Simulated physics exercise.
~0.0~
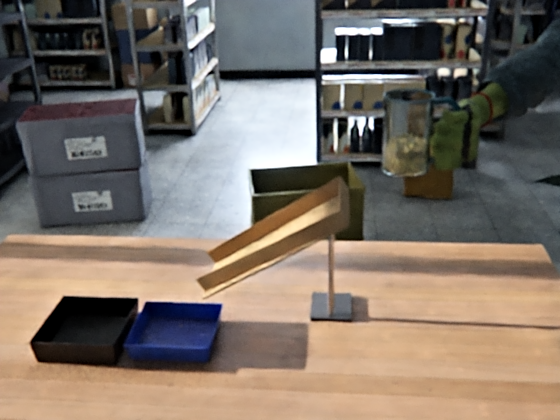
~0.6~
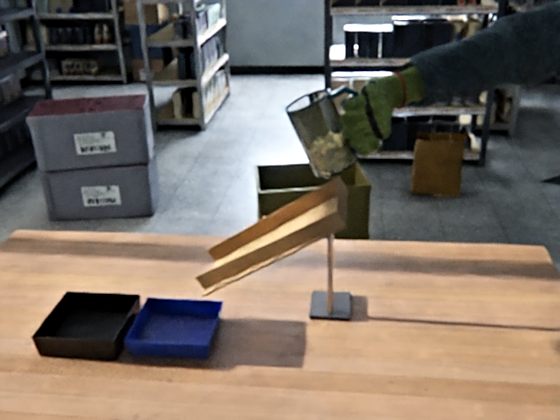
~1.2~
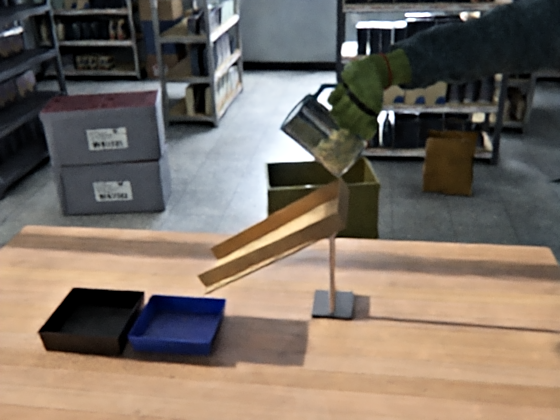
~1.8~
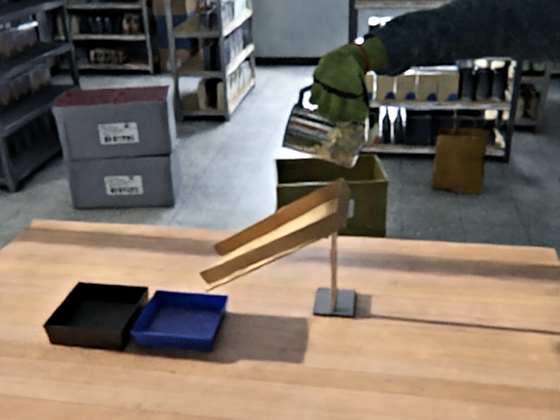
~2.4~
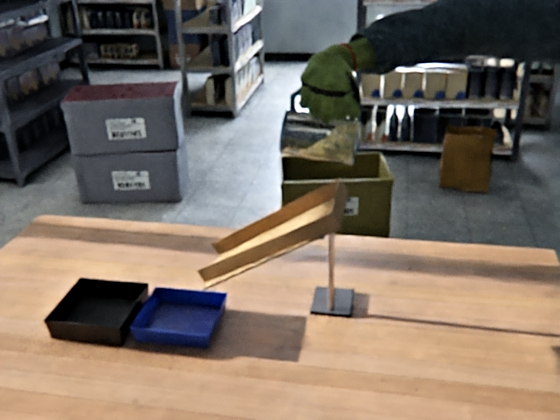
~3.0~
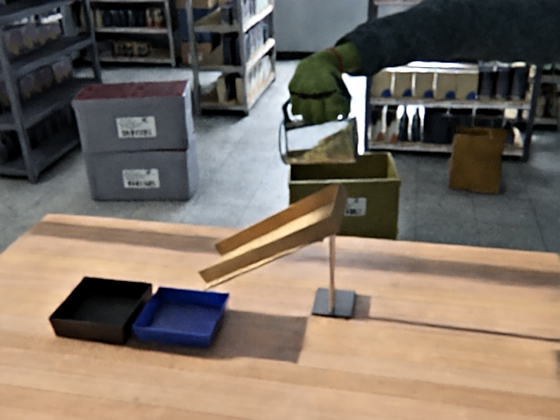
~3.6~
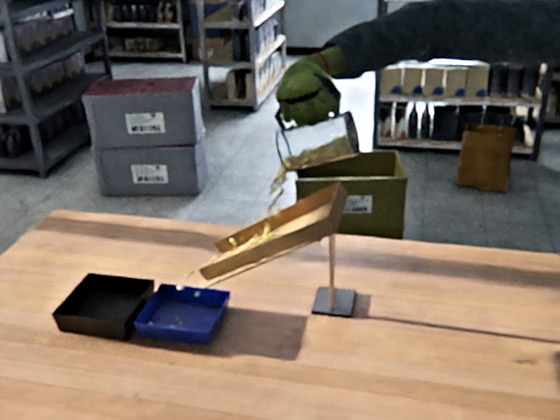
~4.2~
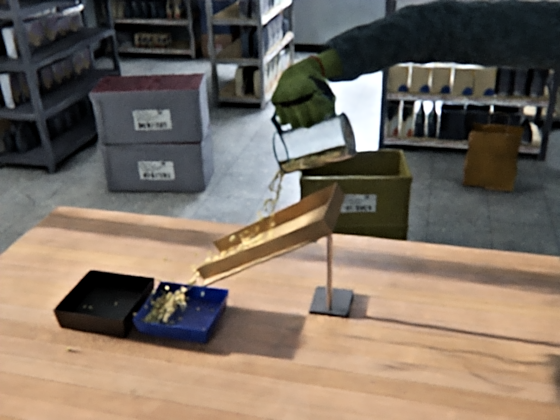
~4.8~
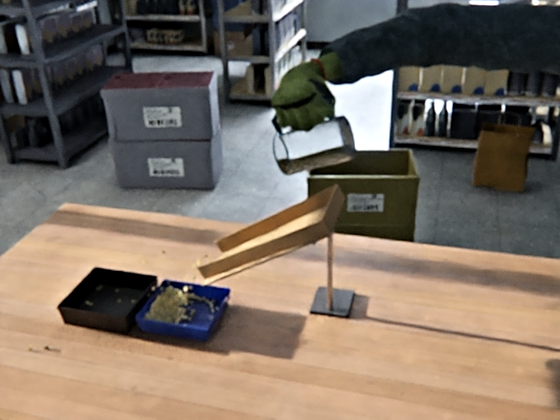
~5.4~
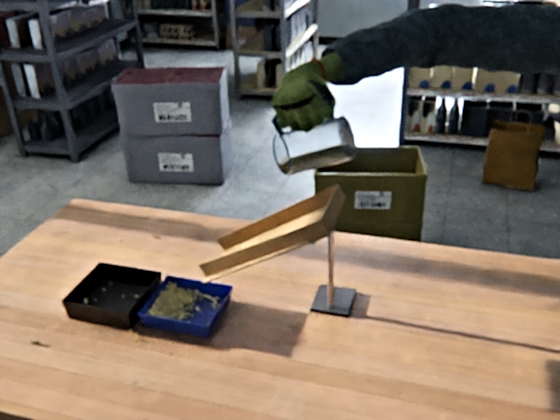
A gloved hand carries a clear cup of small pale pieces in from the right, above a sloping chute on a wooden table. It moves left and tips the cup over the raised end of the chute, turning it further until it lies on its side. The pieces then spill out in a thin stream and slide down to the left. They drop off the low end into a blue tin beside a black one. At the end the cup and chute are empty, most pieces lie in the blue tin, and a few are in the black tin or on the table.
